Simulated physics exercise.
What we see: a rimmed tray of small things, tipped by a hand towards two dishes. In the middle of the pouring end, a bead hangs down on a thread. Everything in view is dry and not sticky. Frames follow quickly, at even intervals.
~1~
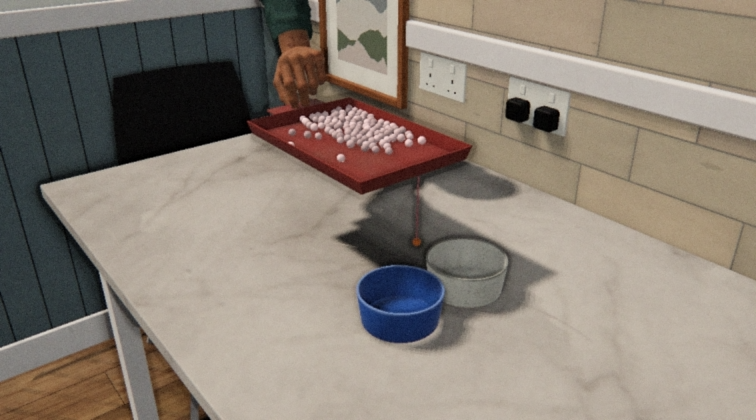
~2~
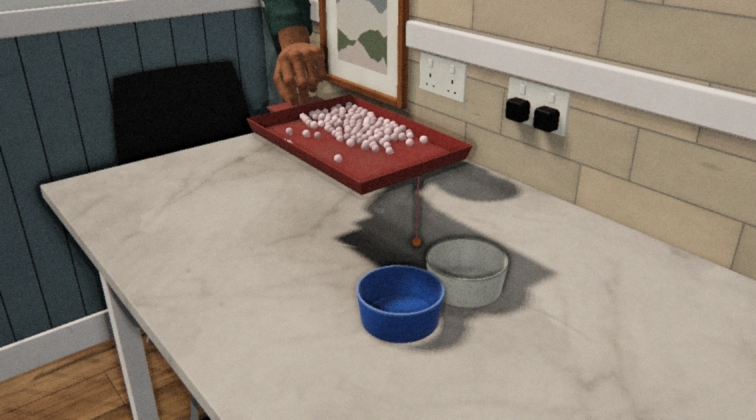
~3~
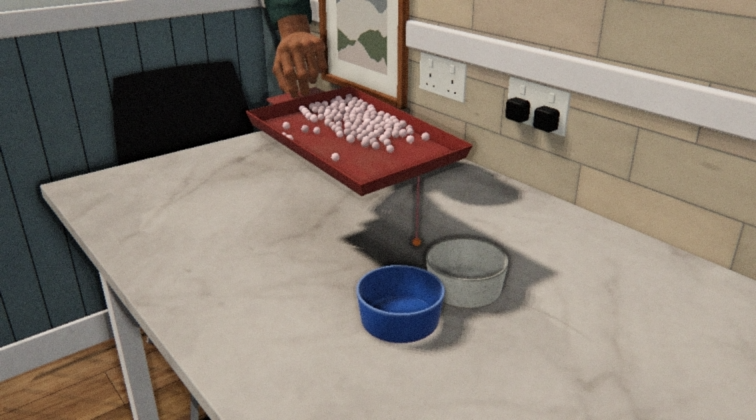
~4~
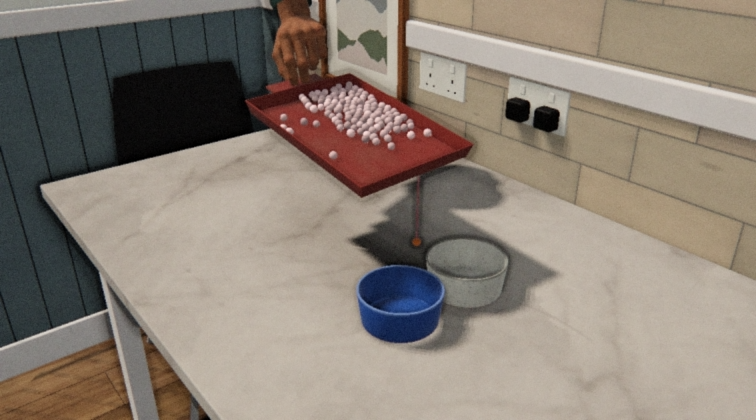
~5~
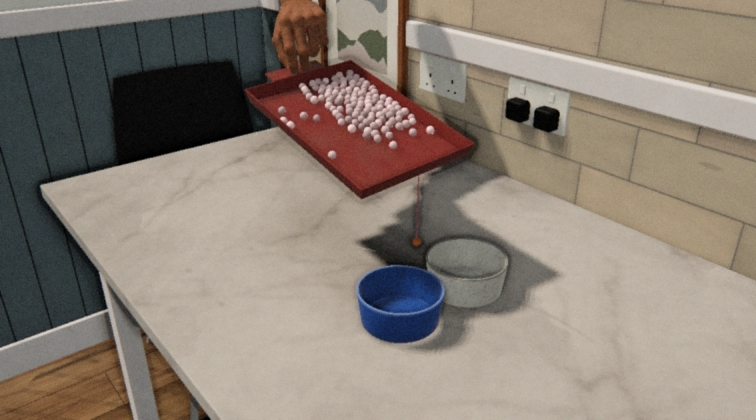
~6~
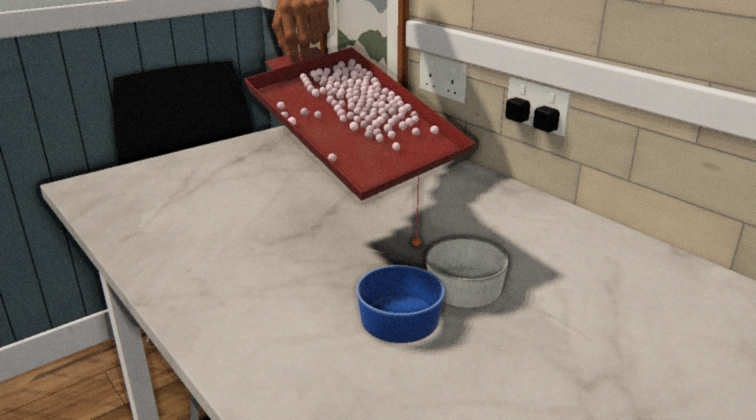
In the video, a hand holds a red rimmed tray of small pale balls above a marble-patterned table with a blue dish and a grey dish, then raises its far end, tilting it increasingly steeply towards the near left corner.
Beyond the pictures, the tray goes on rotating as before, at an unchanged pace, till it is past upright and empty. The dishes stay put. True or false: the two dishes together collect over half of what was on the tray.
True.
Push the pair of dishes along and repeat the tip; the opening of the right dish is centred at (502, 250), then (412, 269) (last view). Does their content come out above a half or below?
With the first shift the pair saves less than a half; with the second, beyond half.
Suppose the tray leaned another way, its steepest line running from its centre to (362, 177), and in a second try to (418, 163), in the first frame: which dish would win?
First the dish on the left, then the right dish.
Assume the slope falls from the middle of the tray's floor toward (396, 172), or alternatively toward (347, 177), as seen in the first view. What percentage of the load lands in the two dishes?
About 80 and 40 percent.
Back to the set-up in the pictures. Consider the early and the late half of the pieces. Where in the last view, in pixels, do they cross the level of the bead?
First part (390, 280), rest (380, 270).
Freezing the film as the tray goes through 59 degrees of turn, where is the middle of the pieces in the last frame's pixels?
Near (383, 198).
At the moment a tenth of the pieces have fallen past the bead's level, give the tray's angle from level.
55°, roughly.
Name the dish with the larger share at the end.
That would be the leftward one.
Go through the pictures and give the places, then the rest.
In the first frame, corners of the pouring end (361, 179) and (466, 145), level; middle of the load (353, 126), sugar pearls; left dish (429, 322); right dish (496, 288); bead on its thread (417, 242).
In the second frame, corners of the pouring end (362, 180) and (466, 145), level; middle of the load (353, 127).
In the third frame, corners of the pouring end (362, 181) and (467, 144), tipped barely, lowest at the left corner; middle of the load (353, 121), about a tenth on the move.
In the fourth frame, corners of the pouring end (362, 183) and (468, 143), tipped a little, lowest at the left corner; middle of the load (353, 113), about a tenth on the move.
In the fifth frame, corners of the pouring end (363, 186) and (468, 143), tipped a little, lowest at the left corner; middle of the load (354, 105), about a tenth on the move.
In the sixth frame, corners of the pouring end (363, 188) and (469, 142), tipped clearly, lowest at the left corner; middle of the load (356, 99), almost all on the move; left dish (429, 322); right dish (496, 288).
Just after the last frame, tray tipped steeply; roughly half on the tray; roughly a quarter in the left dish; just a few in the right dish; just a few outside both; roughly a quarter in the air.
A moment on, tray tipped right over; about a tenth on the tray; roughly two thirds in the left dish; just a few in the right dish; about a tenth outside both; about a tenth in the air.
Further on, tray tipped past a quarter turn; the larger part in the left dish; just a few in the right dish; about a tenth outside both.
When it is over, tray tipped past a quarter turn; the larger part in the left dish; just a few in the right dish; about a tenth outside both.
